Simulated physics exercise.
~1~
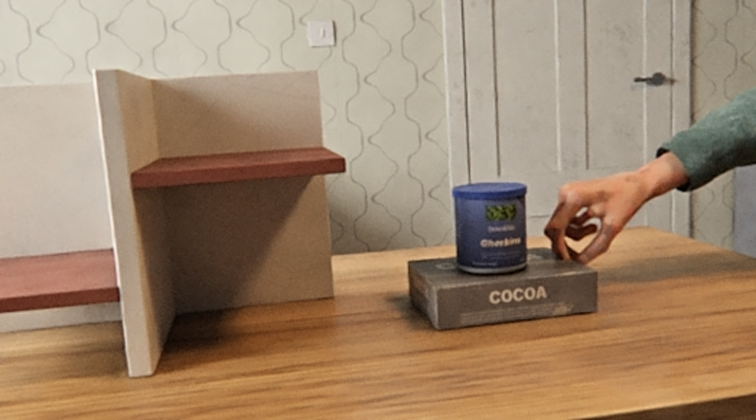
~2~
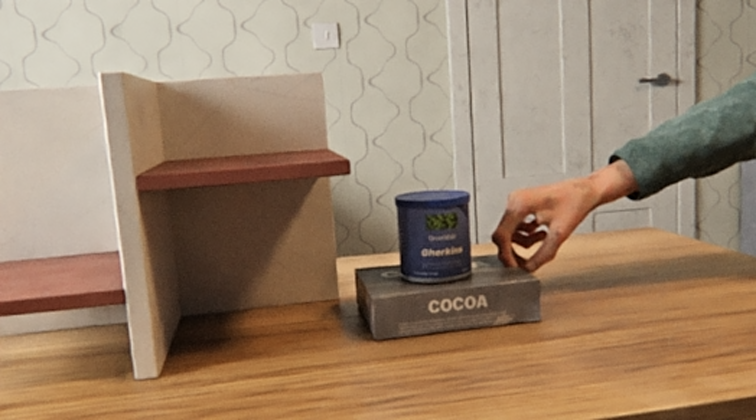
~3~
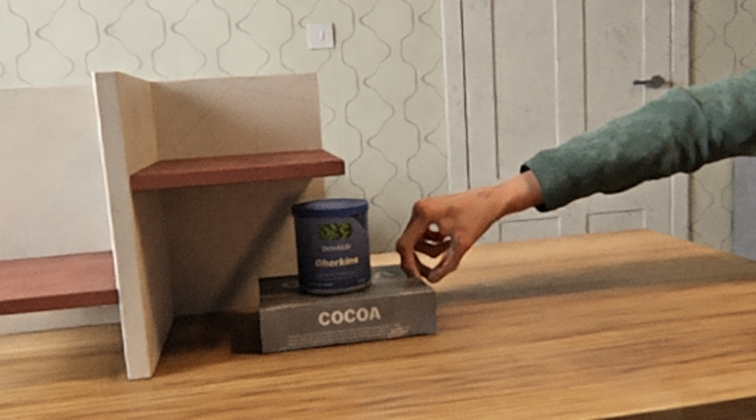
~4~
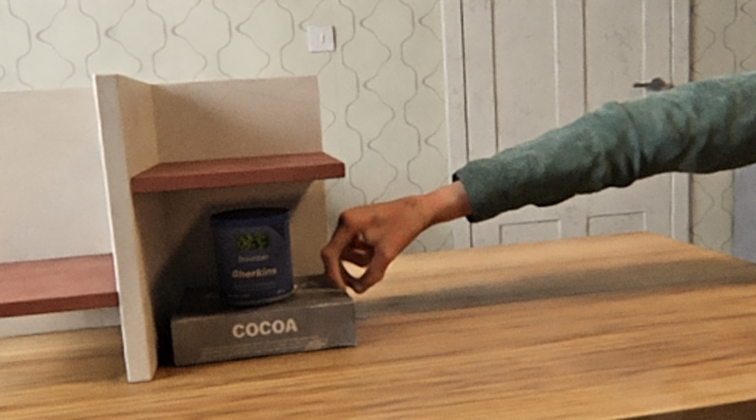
A hand pushes a grey cocoa packet carrying a blue pot left beneath a red shelf.
